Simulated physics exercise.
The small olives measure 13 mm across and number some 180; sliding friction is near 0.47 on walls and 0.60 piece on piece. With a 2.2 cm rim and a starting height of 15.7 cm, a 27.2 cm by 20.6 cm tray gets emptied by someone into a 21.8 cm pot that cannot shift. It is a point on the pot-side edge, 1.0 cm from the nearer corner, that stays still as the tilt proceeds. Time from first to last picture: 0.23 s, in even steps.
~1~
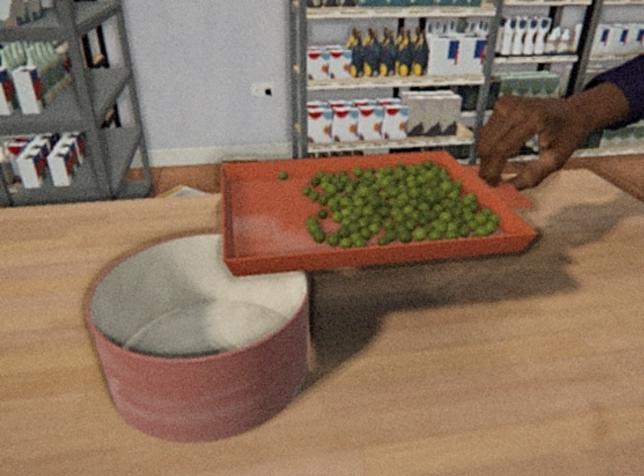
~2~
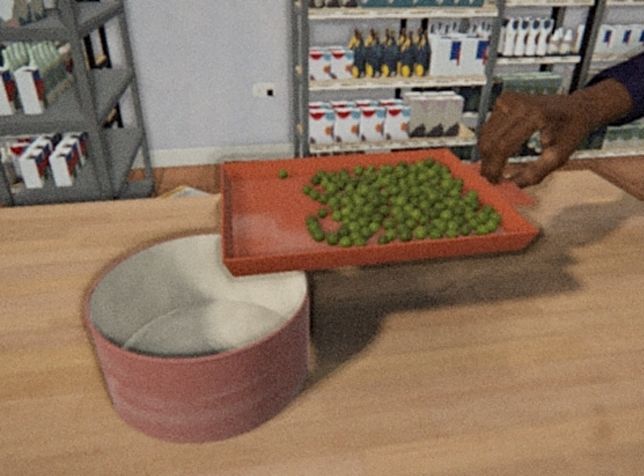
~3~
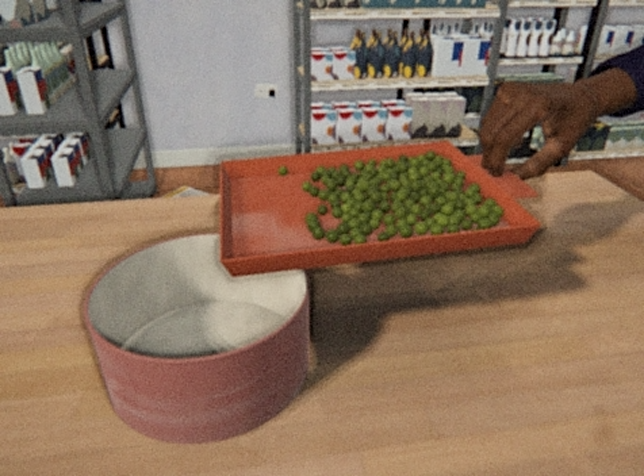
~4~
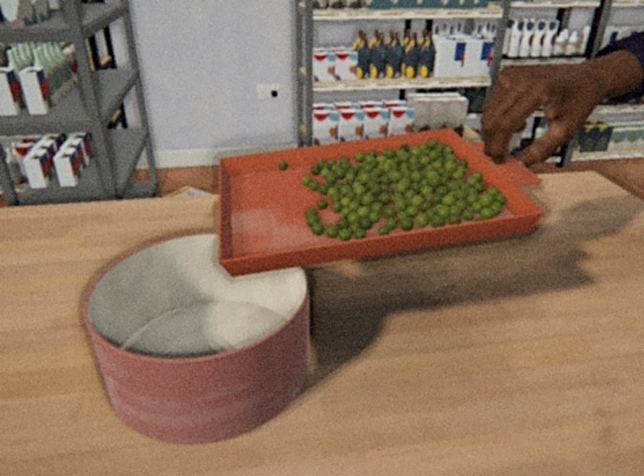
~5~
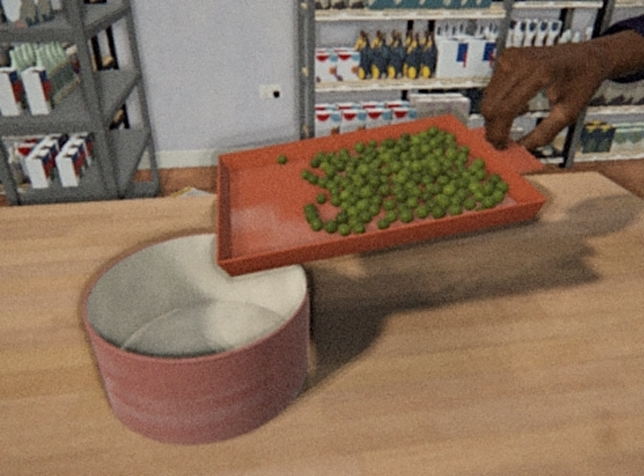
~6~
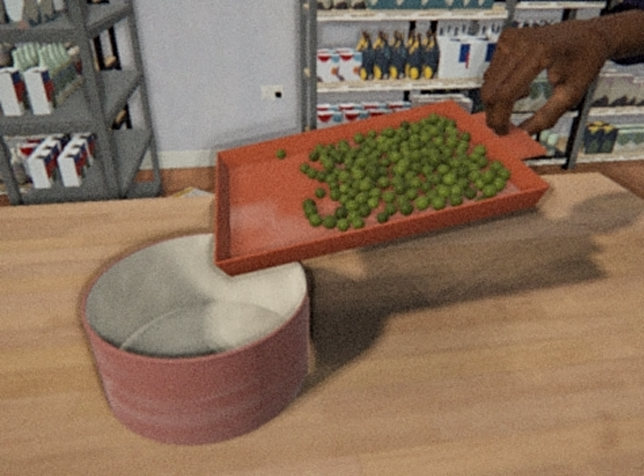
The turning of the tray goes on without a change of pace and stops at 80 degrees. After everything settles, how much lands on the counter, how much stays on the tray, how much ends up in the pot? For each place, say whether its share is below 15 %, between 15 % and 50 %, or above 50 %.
Counter: Below 15 %; left on the tray: Below 15 %; pot: Above 50 %.
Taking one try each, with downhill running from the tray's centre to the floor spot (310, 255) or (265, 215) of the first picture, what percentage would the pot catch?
Around 45 % for the first direction, around 65 % for the second.
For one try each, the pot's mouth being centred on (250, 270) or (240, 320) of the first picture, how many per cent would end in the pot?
40 and 95 %.
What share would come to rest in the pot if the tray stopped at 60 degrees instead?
I'd put it at close to 35 per cent.
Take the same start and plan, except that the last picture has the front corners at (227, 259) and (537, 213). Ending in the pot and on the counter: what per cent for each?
You'd end with pot at 20 and counter at 80.
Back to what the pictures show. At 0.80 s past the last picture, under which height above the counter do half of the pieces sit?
Around 20 cm up.
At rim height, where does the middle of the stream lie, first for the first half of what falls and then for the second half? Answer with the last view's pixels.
I'd mark about (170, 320) for the first half, then (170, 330) for the second.
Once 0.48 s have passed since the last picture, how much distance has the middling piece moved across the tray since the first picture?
I'd say close to 12 centimetres.
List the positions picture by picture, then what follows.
Tray tilt 0 degrees, front corners at (233, 255) and (526, 230); middle of the pieces at (394, 204); pot at (202, 285), in the first picture.
Tray tilt 1 degrees, front corners at (232, 255) and (527, 228); middle of the pieces at (395, 203), in the second picture.
Tray tilt 2 degrees, front corners at (230, 255) and (529, 221); middle of the pieces at (395, 197), in the third picture.
Tray tilt 5 degrees, front corners at (228, 255) and (532, 209), lowest corner left front; middle of the pieces at (396, 189), in the fourth picture.
Tray tilt 8 degrees, front corners at (226, 256) and (535, 197), lowest corner left front; middle of the pieces at (396, 180), in the fifth picture.
Tray tilt 12 degrees, front corners at (224, 256) and (536, 184), lowest corner left front; middle of the pieces at (396, 171); pot at (200, 285), in the sixth picture.
Then, 0.48 s after the last picture, tilt 44 degrees; the tray holds 100 %, the pot 0 %.
Then, 0.80 s after the last picture, tilt 66 degrees; the tray holds 80 %, the pot 15 %.
Then, 1.22 s after the last picture, tilt 80 degrees; the tray holds 30 %, the pot 55 %.
In the end, counter 5 %, tray 5 %, pot 85 %.
